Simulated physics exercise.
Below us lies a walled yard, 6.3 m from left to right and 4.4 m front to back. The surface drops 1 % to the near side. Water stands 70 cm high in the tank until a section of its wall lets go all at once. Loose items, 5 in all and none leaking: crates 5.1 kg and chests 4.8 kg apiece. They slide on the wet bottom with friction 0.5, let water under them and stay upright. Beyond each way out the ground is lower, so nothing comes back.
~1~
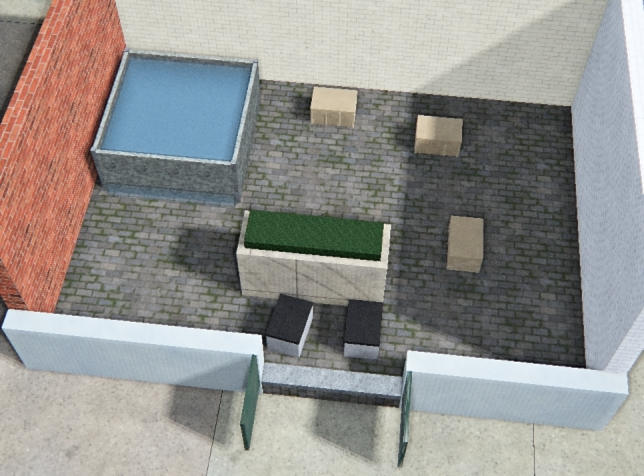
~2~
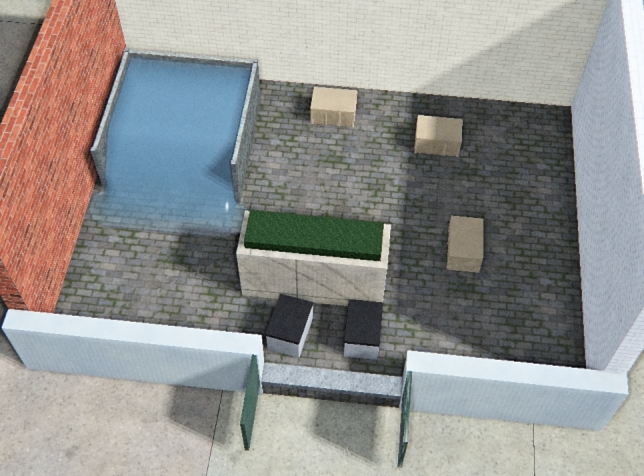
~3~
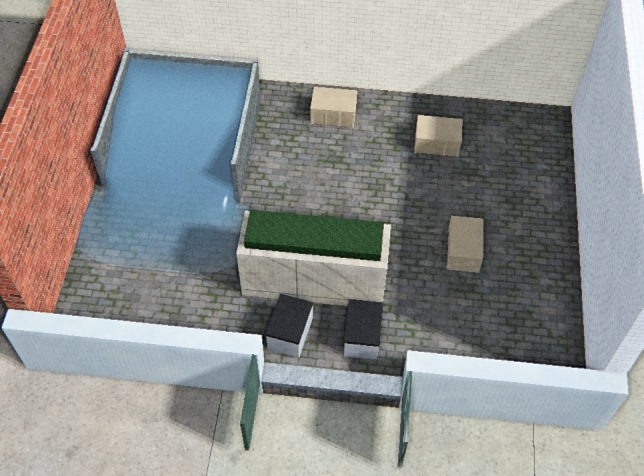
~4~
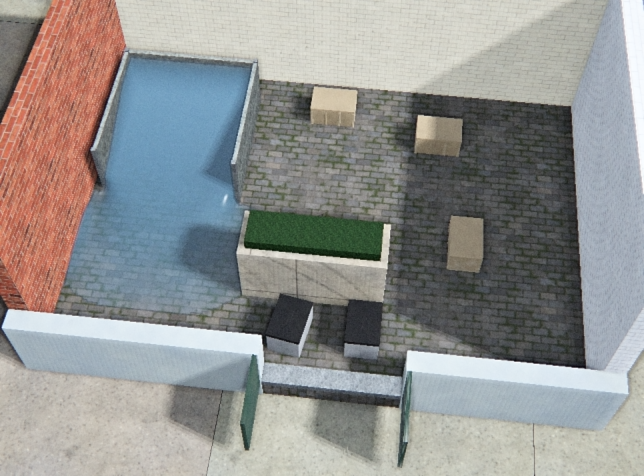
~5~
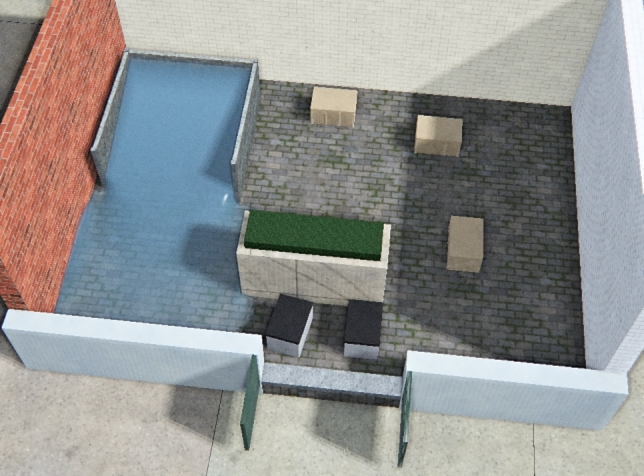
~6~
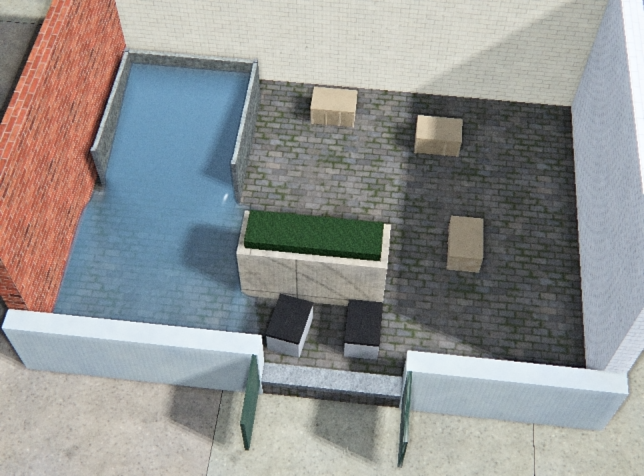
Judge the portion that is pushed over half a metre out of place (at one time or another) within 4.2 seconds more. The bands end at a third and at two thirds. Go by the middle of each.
It is from one to two thirds.
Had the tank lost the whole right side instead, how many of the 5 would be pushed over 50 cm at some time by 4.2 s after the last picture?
In that case 5 of them.
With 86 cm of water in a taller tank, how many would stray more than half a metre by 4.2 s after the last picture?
Then 4.
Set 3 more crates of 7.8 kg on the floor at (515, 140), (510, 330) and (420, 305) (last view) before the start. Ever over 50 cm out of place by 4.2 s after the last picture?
In that order: Under, past it, over.
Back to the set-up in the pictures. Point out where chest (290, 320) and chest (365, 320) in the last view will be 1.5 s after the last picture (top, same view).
Around (376, 308) and (437, 318).
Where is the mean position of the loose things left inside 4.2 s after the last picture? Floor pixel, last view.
Around (457, 170).
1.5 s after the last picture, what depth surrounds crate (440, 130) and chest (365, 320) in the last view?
About 0 and 4 cm.
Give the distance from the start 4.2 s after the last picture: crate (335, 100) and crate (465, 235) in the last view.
In turn: 30 cm, 20 cm.
Then, 0.4 s after the last picture 0 of 5 are over 50 cm from their spots; 0 afloat.
Then, 1.5 s after the last picture 2 of 5 are over 50 cm from their spots; 1 afloat.
Then, 2.8 s after the last picture 2 of 5 are over 50 cm from their spots; 2 afloat.
Then, 4.2 s after the last picture 2 of 5 are over 50 cm from their spots, and 2 have been at some point; 5 afloat.
